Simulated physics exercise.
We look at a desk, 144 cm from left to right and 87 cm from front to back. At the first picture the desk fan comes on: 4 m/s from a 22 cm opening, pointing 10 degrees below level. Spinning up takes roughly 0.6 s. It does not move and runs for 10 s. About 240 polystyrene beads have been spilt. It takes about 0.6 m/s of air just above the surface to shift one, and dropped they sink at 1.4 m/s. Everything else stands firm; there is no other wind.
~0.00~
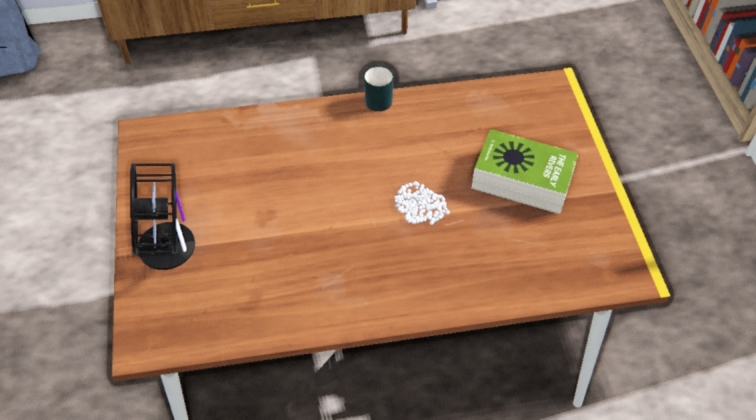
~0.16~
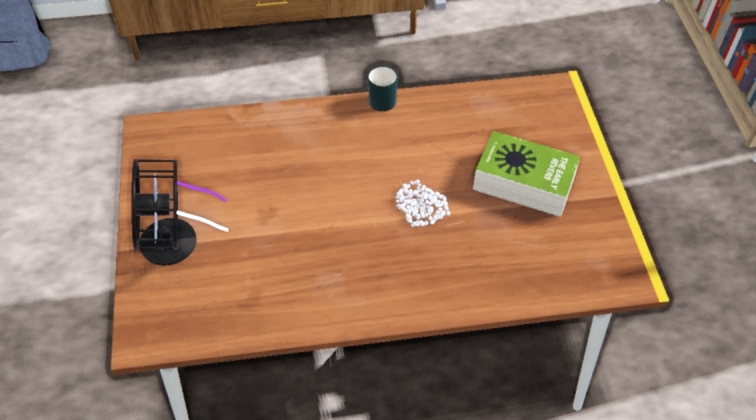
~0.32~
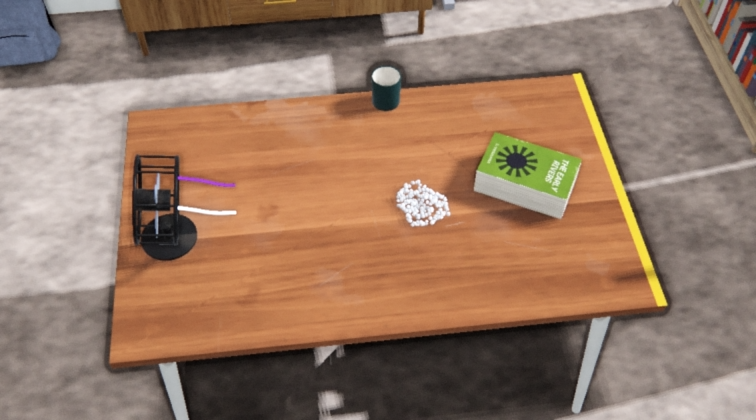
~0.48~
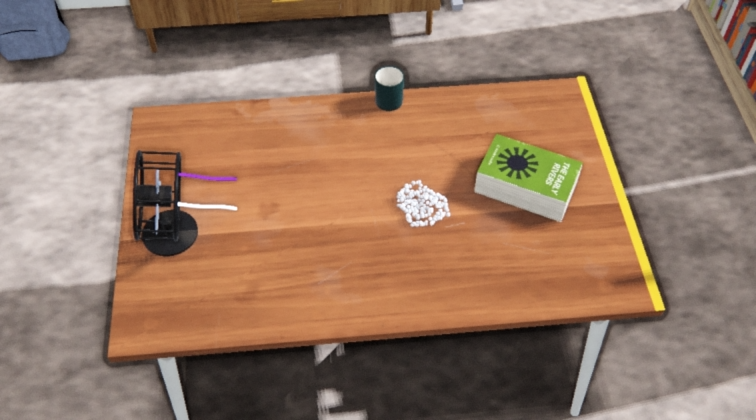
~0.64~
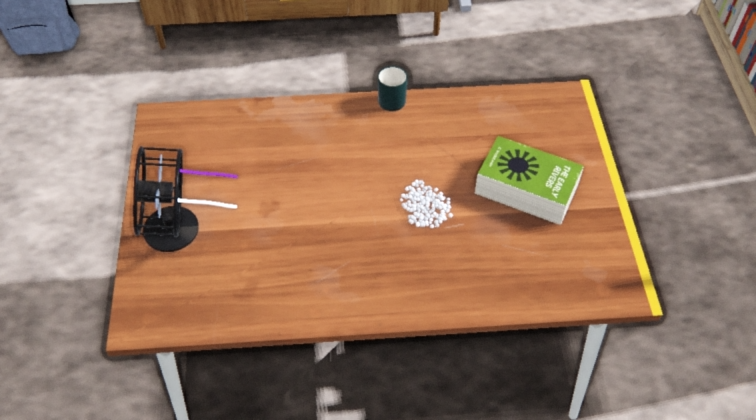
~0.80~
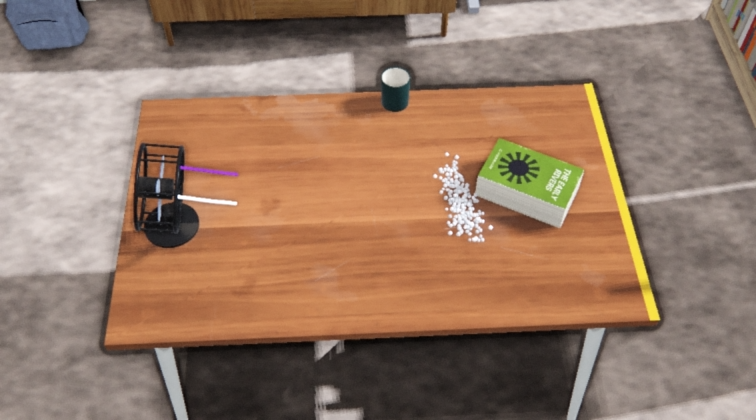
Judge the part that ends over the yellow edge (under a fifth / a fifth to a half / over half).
By then above half are over the yellow edge.
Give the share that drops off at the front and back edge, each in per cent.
About 4 % front, 30 % back.
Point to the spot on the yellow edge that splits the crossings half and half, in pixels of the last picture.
Around (638, 245).
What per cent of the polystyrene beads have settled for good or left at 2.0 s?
Some 100 per cent.
After 2.0 s, 67 % are over the yellow edge; 99 % have settled or left.
After 3.2 s, 68 % are over the yellow edge; 100 % have settled or left.
After 5.5 s, 68 % are over the yellow edge; 100 % have settled or left.
After 10.0 s, at the end, 68 % are over the yellow edge.
